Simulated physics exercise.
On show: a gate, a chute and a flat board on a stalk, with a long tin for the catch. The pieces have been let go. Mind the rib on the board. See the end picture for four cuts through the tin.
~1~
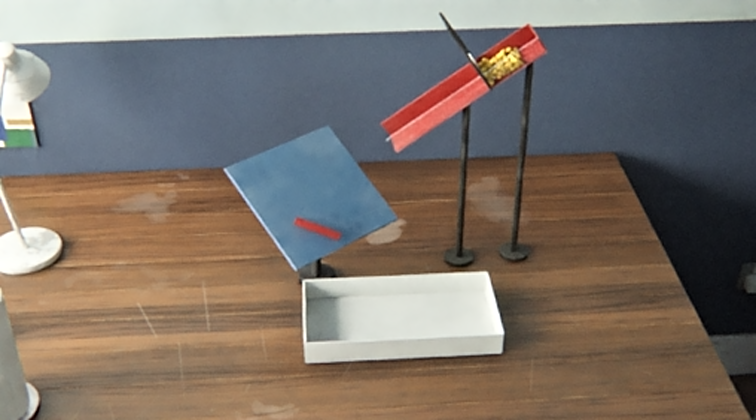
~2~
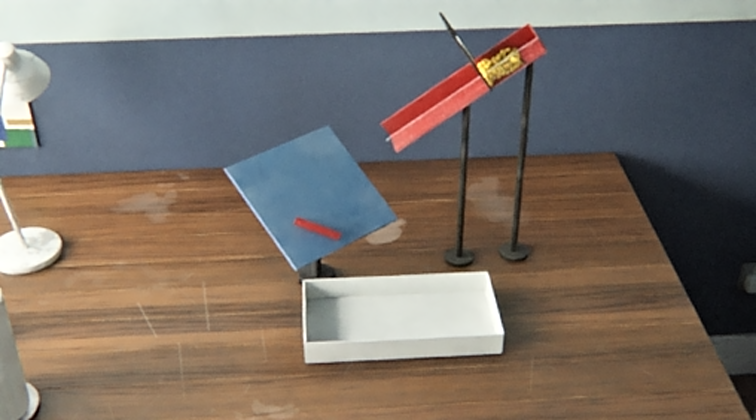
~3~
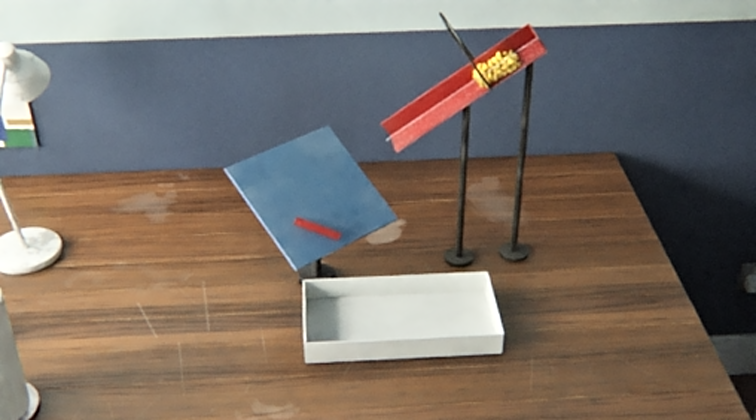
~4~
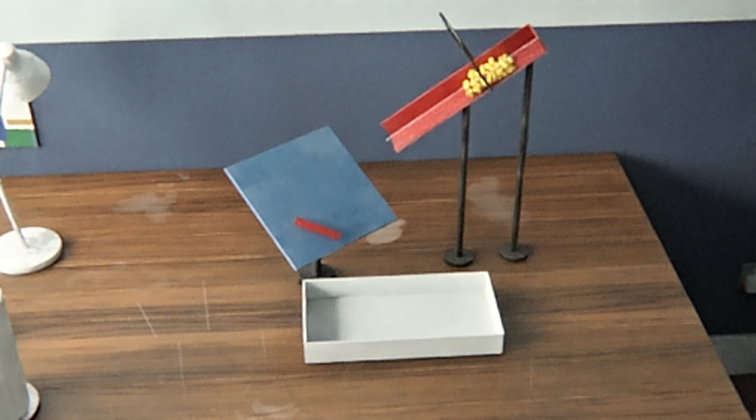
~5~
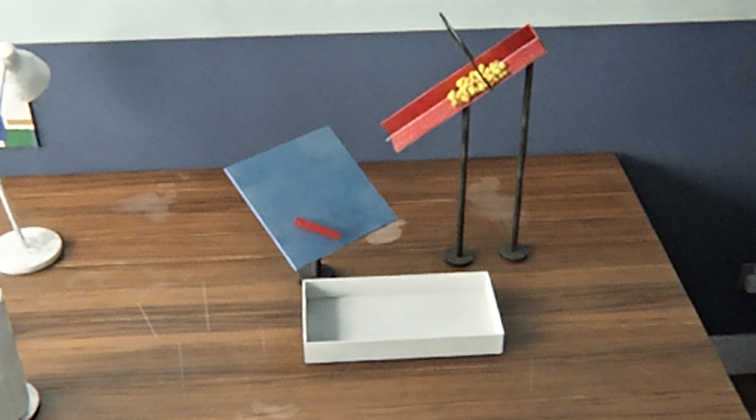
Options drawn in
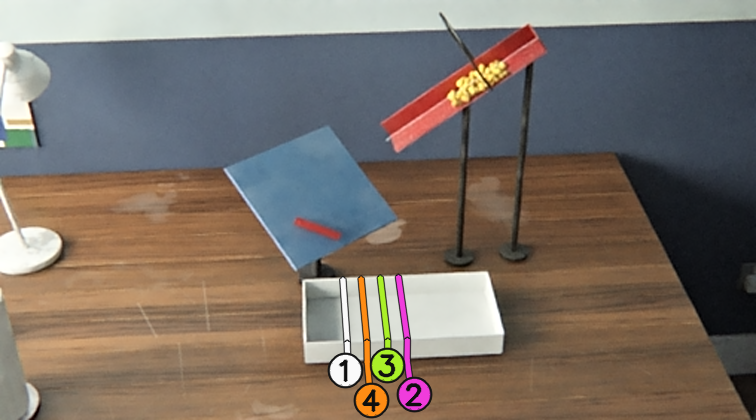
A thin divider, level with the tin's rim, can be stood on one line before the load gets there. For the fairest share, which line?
Take 3.
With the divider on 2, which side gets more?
Left.
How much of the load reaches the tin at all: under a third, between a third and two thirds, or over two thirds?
Over two thirds.
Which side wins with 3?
The left side.
On the marked copy, line 1 crosses the front rim at (347, 341); line 2 crosses the front rim at (407, 339); line 3 crosses the front rim at (387, 339); line 4 crosses the front rim at (366, 341).
For line 1, of what is caught, none on the left of the divider, all on the right.
For line 2, of what is caught, most on the left of the divider, a small part on the right.
For line 3, of what is caught, about two thirds on the left of the divider, about a third on the right.
For line 4, of what is caught, about a quarter on the left of the divider, most on the right.
